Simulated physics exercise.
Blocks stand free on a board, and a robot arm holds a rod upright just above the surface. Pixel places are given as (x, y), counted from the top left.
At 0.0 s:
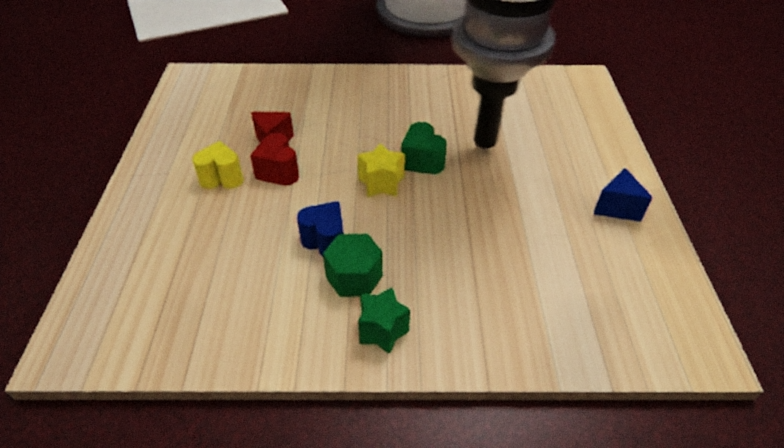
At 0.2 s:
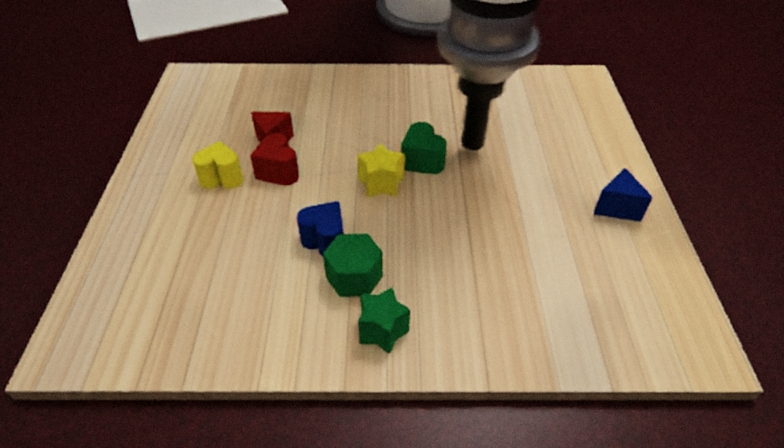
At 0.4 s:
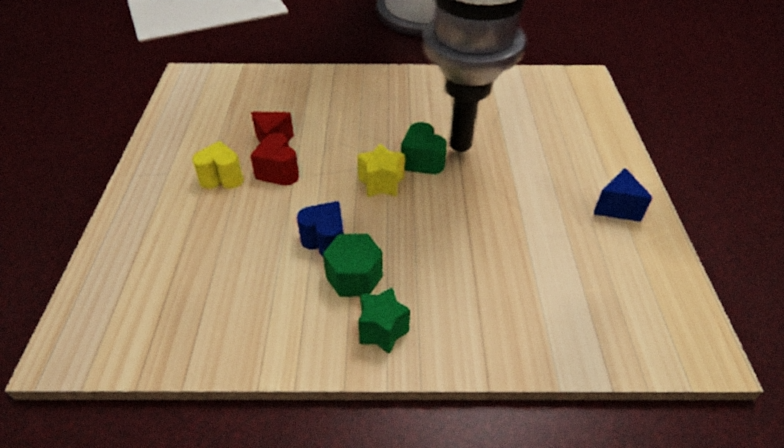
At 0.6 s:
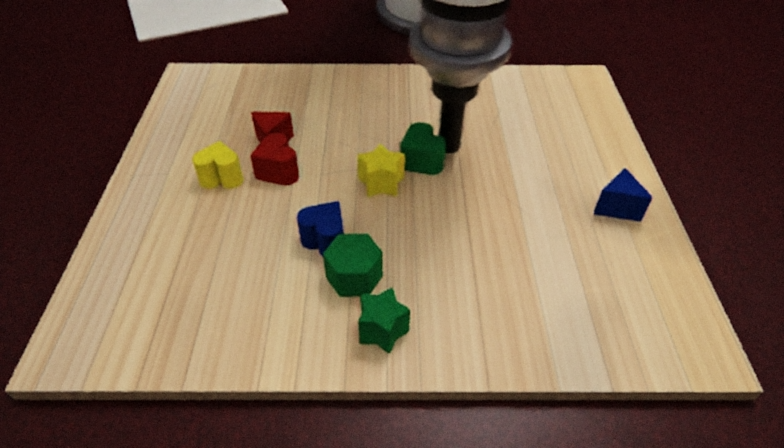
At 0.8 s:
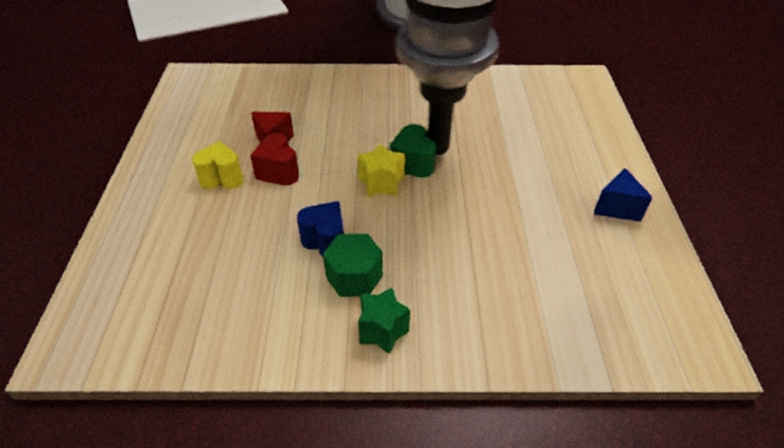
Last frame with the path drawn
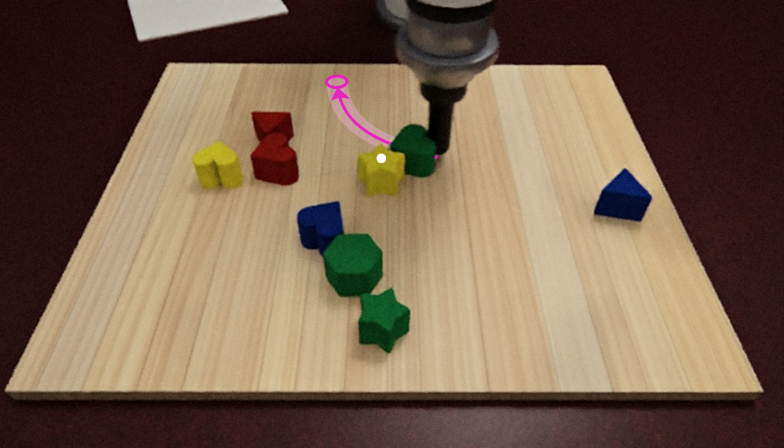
To begin with, a robot arm holds a dark rod upright over a wooden board scattered with red, yellow, green and blue blocks, just right of the green heart-shaped block. The rod moves left until it meets that block, then nudges it slightly left, toward the yellow star, while the other blocks stay still.
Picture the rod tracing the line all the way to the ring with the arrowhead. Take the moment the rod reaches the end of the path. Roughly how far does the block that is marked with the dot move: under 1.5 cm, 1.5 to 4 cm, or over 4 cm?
It shifts under 1.5 cm.
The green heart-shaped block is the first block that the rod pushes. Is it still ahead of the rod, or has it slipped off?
Slid off.
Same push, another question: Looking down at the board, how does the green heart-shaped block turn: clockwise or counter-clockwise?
Counterclockwise rotation.
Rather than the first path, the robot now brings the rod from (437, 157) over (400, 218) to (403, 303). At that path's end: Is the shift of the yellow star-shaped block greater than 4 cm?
I expect not.
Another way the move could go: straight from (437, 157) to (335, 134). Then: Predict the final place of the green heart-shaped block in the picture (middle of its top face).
The middle of its upper face will lie at (369, 137).
Path on the board, from (437, 157) over (382, 140) and (347, 112) to (337, 82); the dot is on the yellow star-shaped block.
On the path given first. One third of the way, rod at (382, 132); yellow star-shaped block at (374, 162), turned 30° anticlockwise; green heart-shaped block at (379, 135), turned 50° anticlockwise.
Two thirds of the way, rod at (346, 104); yellow star-shaped block at (374, 162), turned 30° anticlockwise; green heart-shaped block at (379, 135), turned 50° anticlockwise.
At the end, rod at (336, 74); red triangle in place; yellow star-shaped block at (374, 162), turned 30° anticlockwise; green heart-shaped block at (379, 135), turned 50° anticlockwise.
